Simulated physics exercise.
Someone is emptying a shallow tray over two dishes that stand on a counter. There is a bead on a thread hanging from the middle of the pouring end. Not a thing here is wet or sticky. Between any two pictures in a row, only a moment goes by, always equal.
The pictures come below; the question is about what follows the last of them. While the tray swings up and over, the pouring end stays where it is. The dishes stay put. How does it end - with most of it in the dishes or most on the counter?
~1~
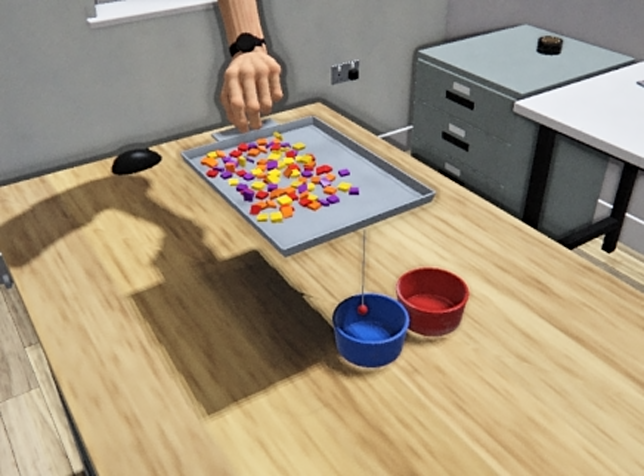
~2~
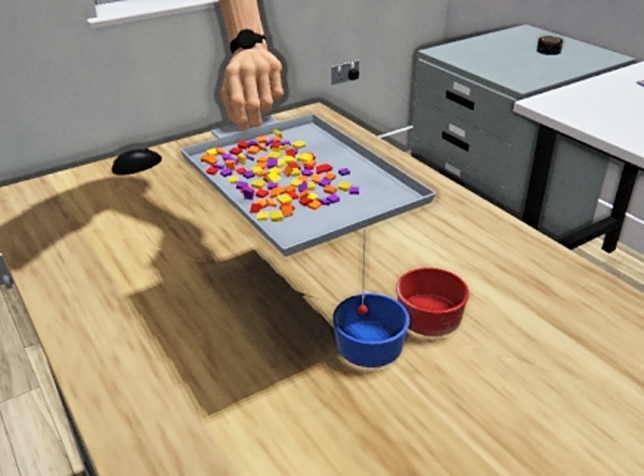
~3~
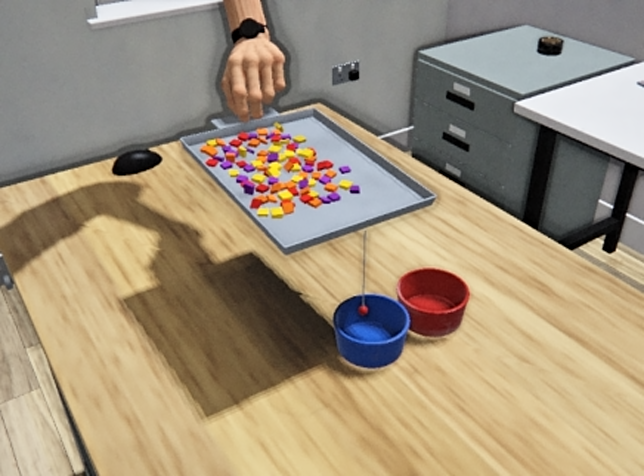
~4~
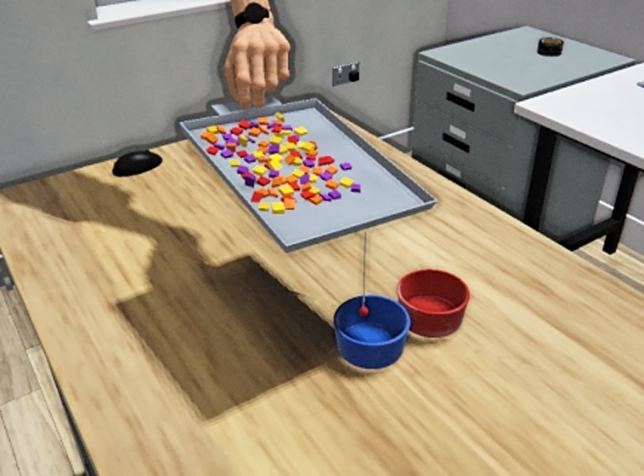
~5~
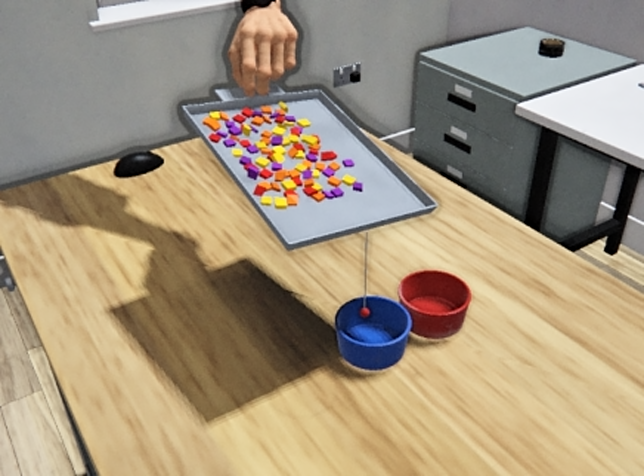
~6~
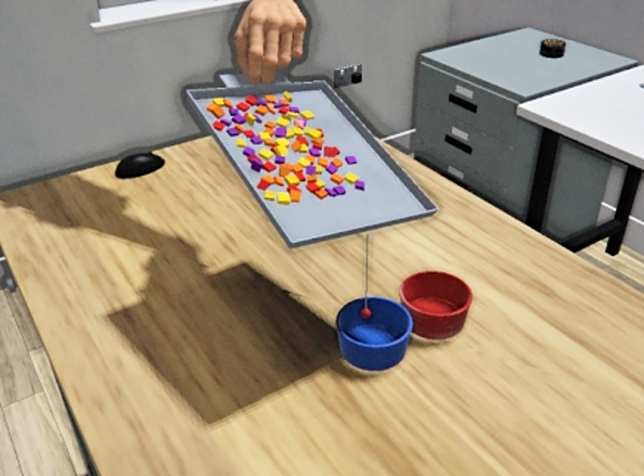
It ends with most in the dishes.
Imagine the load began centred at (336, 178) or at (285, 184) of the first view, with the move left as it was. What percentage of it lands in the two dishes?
Roughly 70 per cent, then roughly 80 per cent.
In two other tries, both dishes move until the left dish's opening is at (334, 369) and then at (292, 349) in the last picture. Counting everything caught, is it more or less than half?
Shy of half, then shy of half.
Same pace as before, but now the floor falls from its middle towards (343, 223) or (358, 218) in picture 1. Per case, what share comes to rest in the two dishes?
Around 10 percent for the first aim and around 30 percent for the second.
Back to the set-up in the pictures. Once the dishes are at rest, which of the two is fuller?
I'd say more ends in the right-side one.
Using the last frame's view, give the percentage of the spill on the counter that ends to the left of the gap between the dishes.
It comes out at roughly 20 percent.
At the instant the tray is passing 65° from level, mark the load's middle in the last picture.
In the last view, the load is centred close to (411, 214).
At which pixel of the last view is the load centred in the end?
Near pixel (431, 319).
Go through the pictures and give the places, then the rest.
The first frame shows corners of the pouring end (285, 247) and (432, 192), level; middle of the load (275, 174), mosaic tiles; left dish (392, 349); right dish (455, 319); bead on its thread (362, 310).
The second frame shows corners of the pouring end (285, 246) and (432, 193), level; middle of the load (275, 172).
The third frame shows corners of the pouring end (286, 245) and (433, 195), tipped barely, lowest at the right corner; middle of the load (275, 167).
The fourth frame shows corners of the pouring end (287, 243) and (434, 200), tipped a little, lowest at the right corner; middle of the load (276, 159).
The fifth frame shows corners of the pouring end (290, 241) and (435, 204), tipped a little, lowest at the right corner; middle of the load (279, 151).
The sixth frame shows corners of the pouring end (293, 240) and (435, 208), tipped clearly, lowest at the right corner; middle of the load (282, 144); left dish (396, 353); right dish (458, 322).
Just after the last frame, tray tipped steeply; the larger part on the tray; roughly a quarter in the air.
A moment on, tray tipped past a quarter turn; about a tenth on the tray; about a tenth in the left dish; roughly half in the right dish; roughly a quarter outside both; about a tenth in the air.
Further on, tray tipped past a quarter turn; about a tenth in the left dish; roughly two thirds in the right dish; roughly a quarter outside both.
When it is over, tray tipped past a quarter turn; about a tenth in the left dish; roughly two thirds in the right dish; roughly a quarter outside both.
